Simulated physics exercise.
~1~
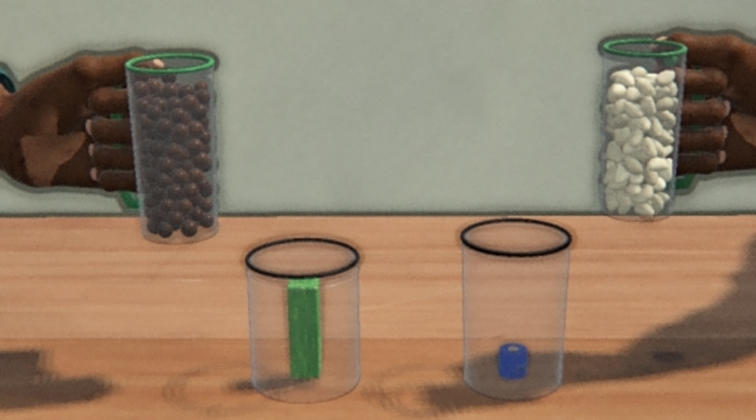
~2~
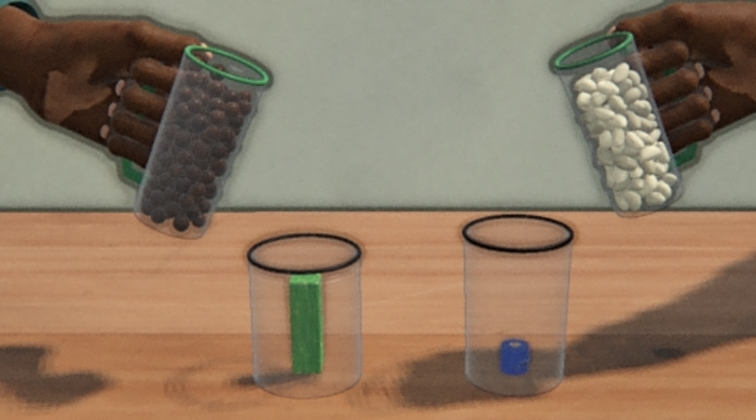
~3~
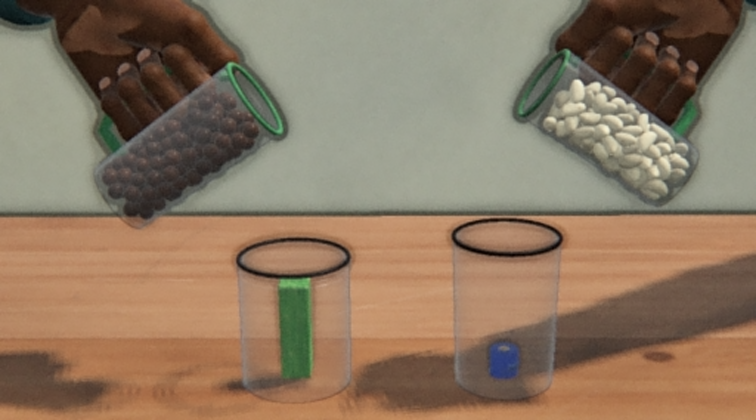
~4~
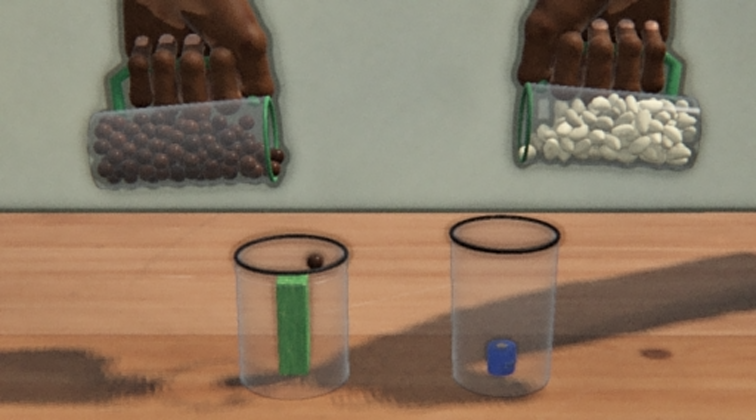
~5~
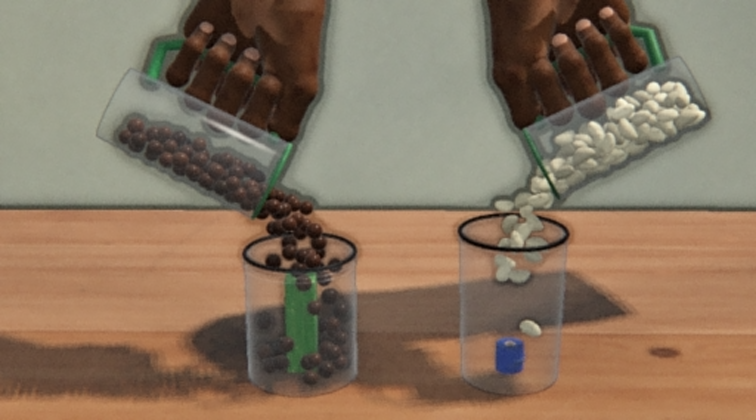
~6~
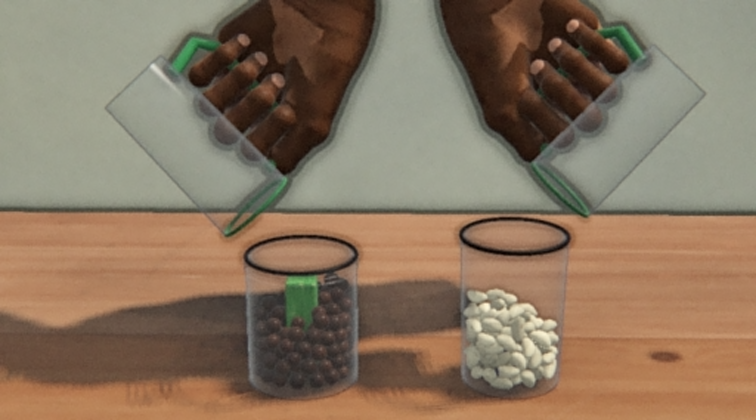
On a wooden tabletop against a pale grey-green wall, two clear containers with black rims stand side by side, a tall green block inside the left one and a small blue piece inside the right. Above them, two hands hold clear cups with green rims, one full of dark brown balls and the other of white beans. The hands tilt the cups inward until a first brown ball drops on the left. Then both cupfuls pour down around the objects. Finally, both cups are empty, the green block's top still shows, and white beans cover the blue piece.
